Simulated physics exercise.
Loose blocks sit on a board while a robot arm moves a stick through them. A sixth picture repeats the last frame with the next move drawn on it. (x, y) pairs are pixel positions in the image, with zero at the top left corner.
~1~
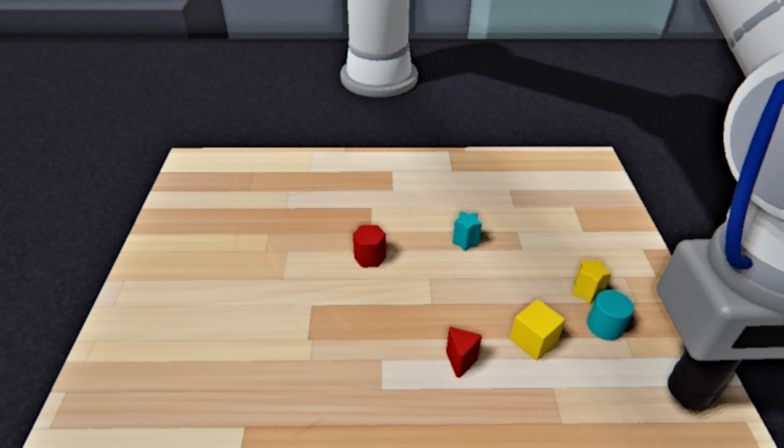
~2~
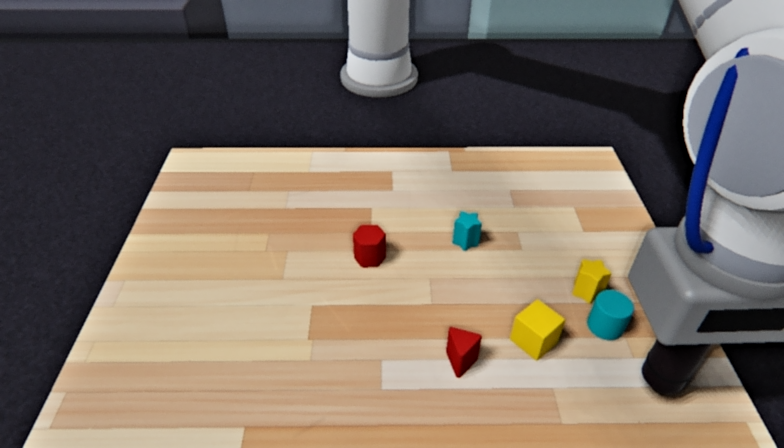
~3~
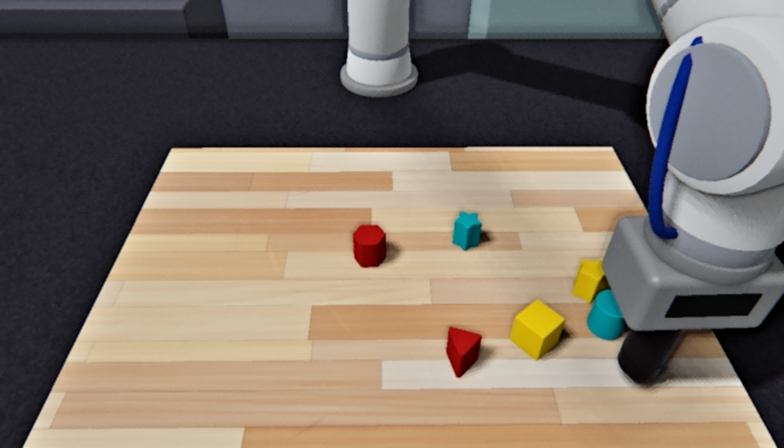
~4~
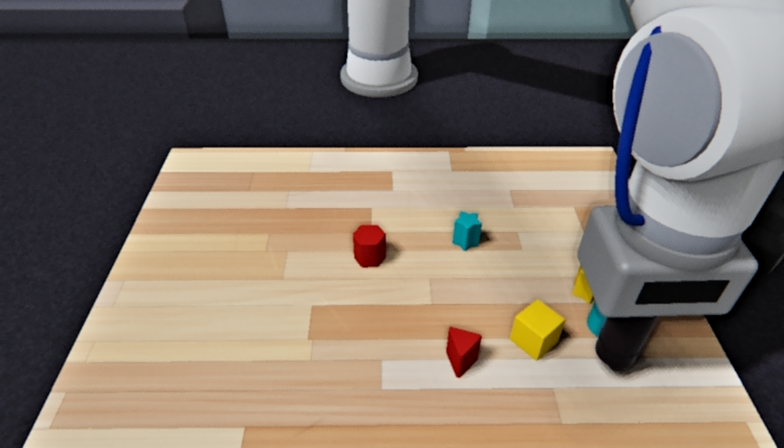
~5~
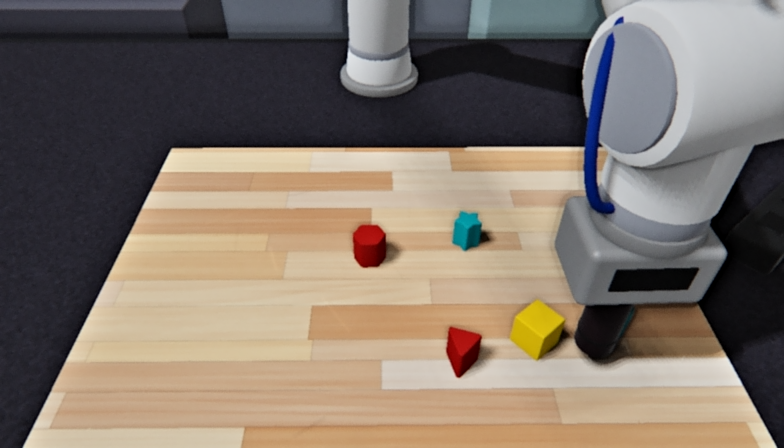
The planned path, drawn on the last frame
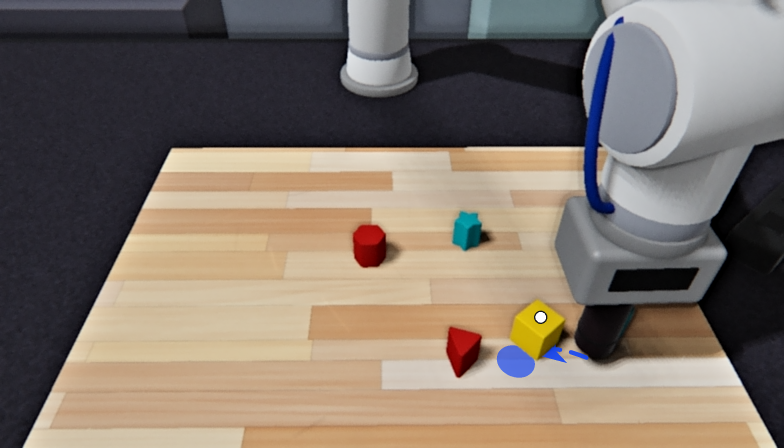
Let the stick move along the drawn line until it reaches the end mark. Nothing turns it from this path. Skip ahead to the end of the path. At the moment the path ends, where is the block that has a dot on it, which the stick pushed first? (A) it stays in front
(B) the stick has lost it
B - the stick has lost it.
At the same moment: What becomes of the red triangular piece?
From what I can tell, it will keep its place.
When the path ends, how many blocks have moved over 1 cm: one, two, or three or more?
Expect one.
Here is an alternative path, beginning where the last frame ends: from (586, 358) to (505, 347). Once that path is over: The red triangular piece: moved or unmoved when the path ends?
Left in place.
The drawn path runs from (586, 358) over (561, 350) and (536, 351) to (516, 361); the dot is on the yellow four-sided block.
What follows on the original path. Halfway along, stick (553, 334); yellow four-sided block (518, 311).
At the end, stick (520, 346); red triangular piece not moved; yellow four-sided block (502, 309); turquoise round block not moved.
